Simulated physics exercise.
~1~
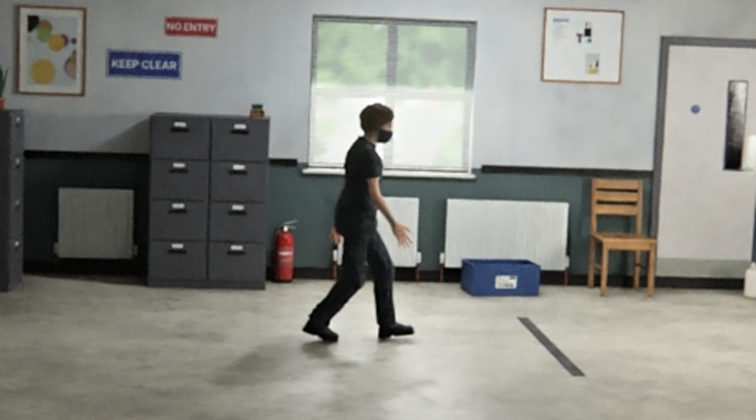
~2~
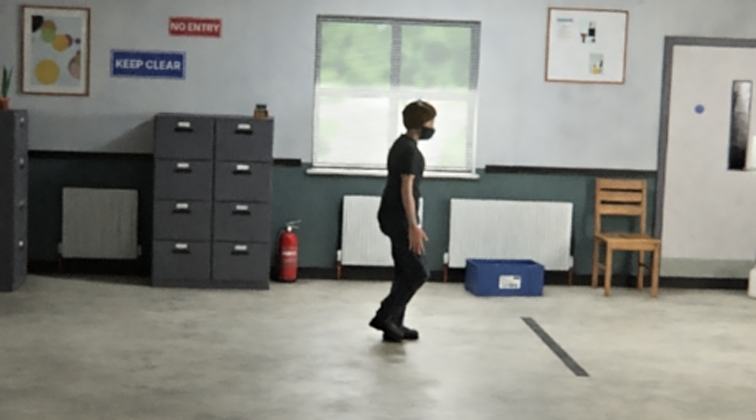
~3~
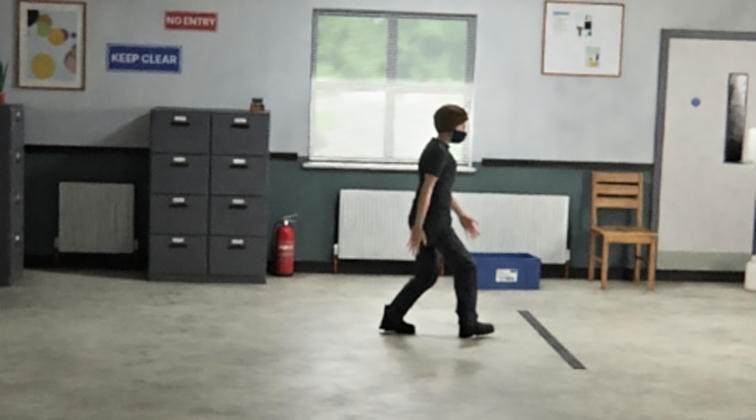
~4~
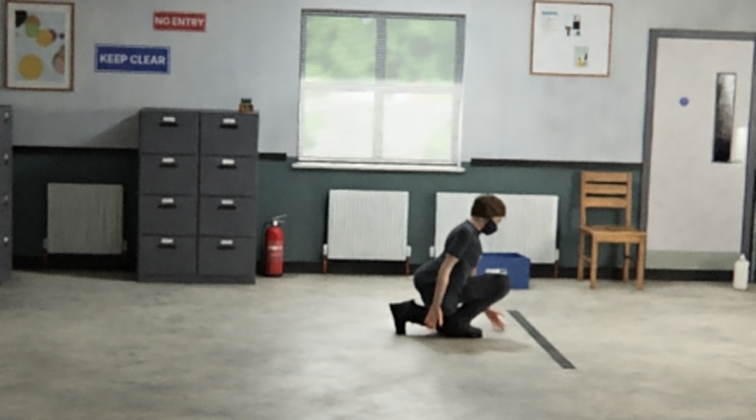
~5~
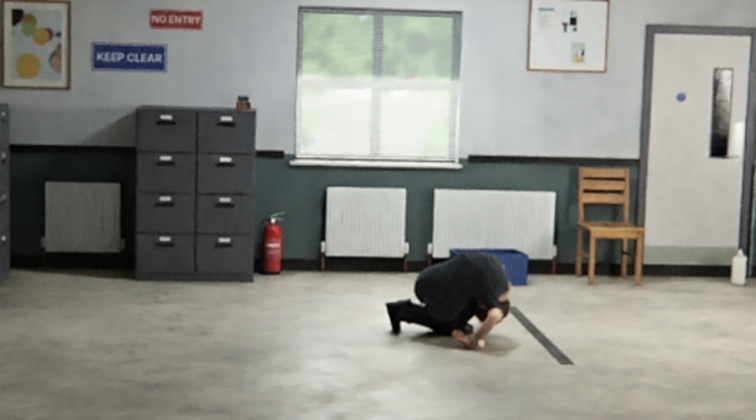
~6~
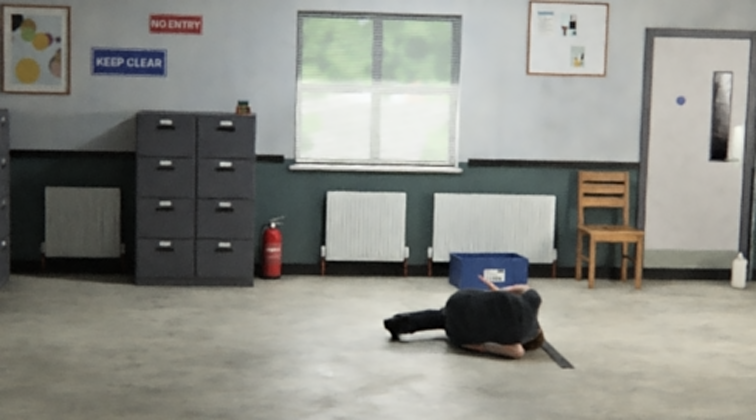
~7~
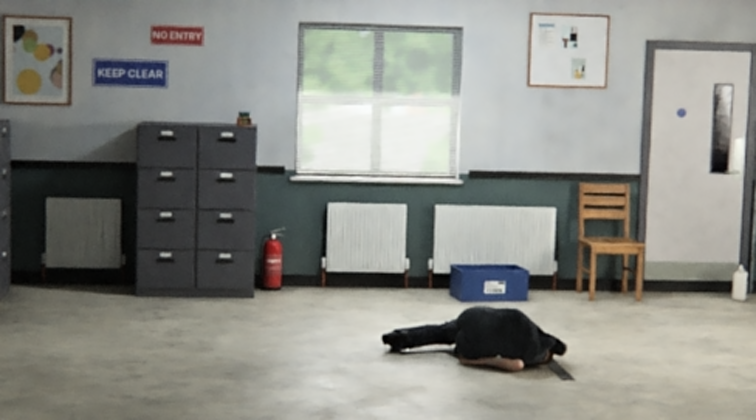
In a room with filing cabinets and a window, a masked person in dark clothes walked right toward a black strip on the floor, sank to their knees, folded forward and slumped down, ending up lying still with their body just short of the strip.
